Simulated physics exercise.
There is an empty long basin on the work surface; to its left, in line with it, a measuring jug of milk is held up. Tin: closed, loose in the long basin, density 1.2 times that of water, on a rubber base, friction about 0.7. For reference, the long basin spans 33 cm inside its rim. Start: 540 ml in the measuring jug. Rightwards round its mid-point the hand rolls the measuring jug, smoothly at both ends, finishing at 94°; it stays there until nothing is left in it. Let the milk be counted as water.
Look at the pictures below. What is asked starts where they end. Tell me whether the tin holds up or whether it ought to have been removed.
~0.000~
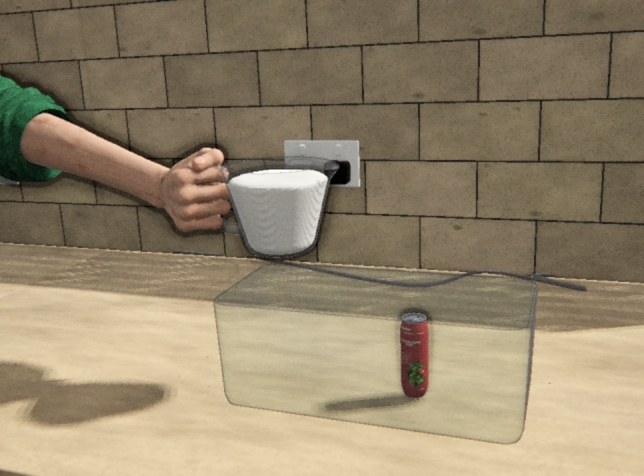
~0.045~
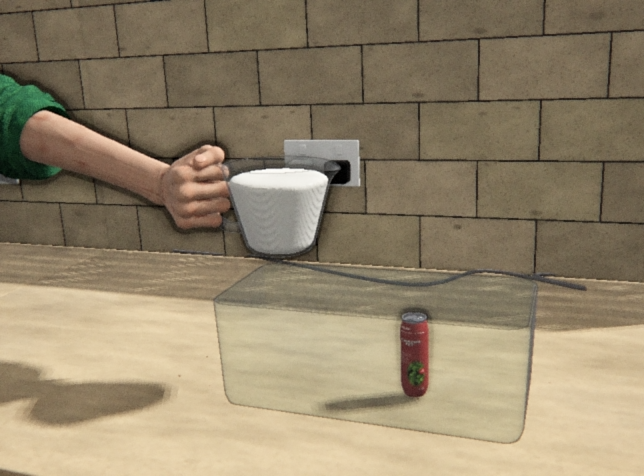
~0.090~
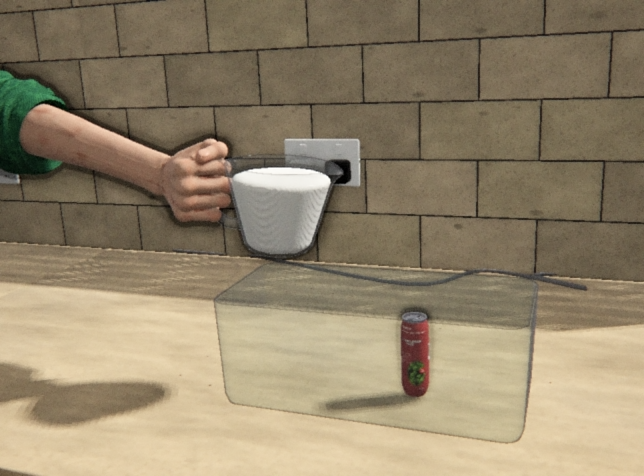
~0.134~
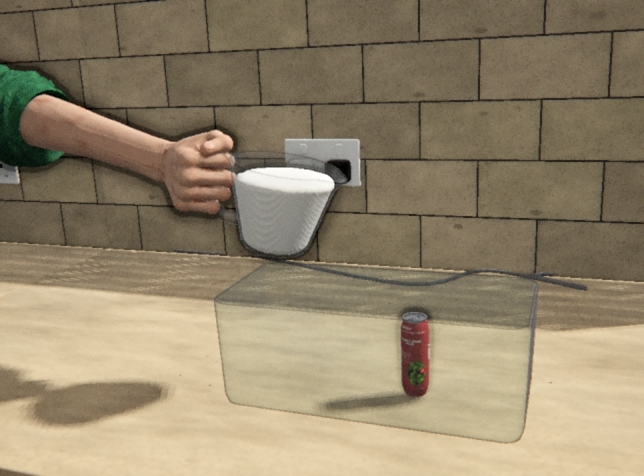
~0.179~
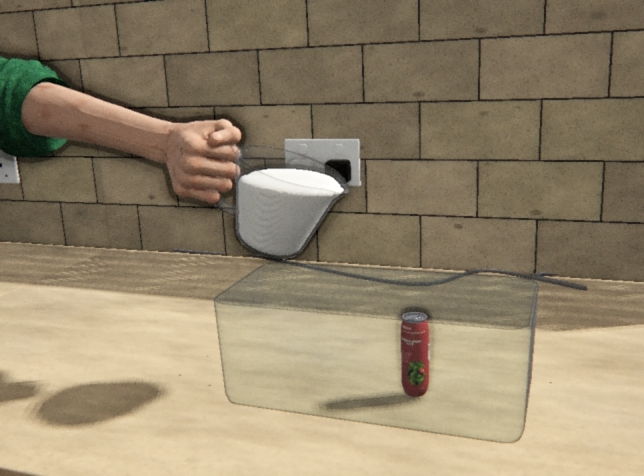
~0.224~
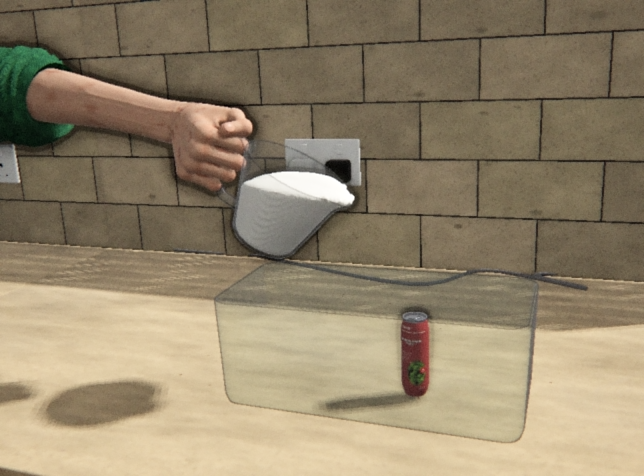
It tips.
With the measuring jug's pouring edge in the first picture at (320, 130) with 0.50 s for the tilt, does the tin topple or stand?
Then it tips over.
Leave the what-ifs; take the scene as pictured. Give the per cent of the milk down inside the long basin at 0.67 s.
Near 88 in a hundred.
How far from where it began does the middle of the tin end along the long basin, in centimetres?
7.0 cm.
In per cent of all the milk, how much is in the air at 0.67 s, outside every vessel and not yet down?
Estimate: Around 5 per cent.
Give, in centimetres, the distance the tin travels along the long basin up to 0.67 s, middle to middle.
About 2 cm.
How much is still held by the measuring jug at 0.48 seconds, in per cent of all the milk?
Roughly 40 per cent.
By 0.48 s the tilt is 87° and 41 per cent is still to pour; the tin stands where it began.
By 0.67 s the tilt is 94° and 7 per cent is still to pour; the tin leans 11°.
By 0.87 s the tilt is 94° and 1 per cent is still to pour; the tin leans 47°.
By 1.08 s the tilt is 94° and 0 per cent is still to pour; the tin lies on its side.
At rest the tin lies on its side.
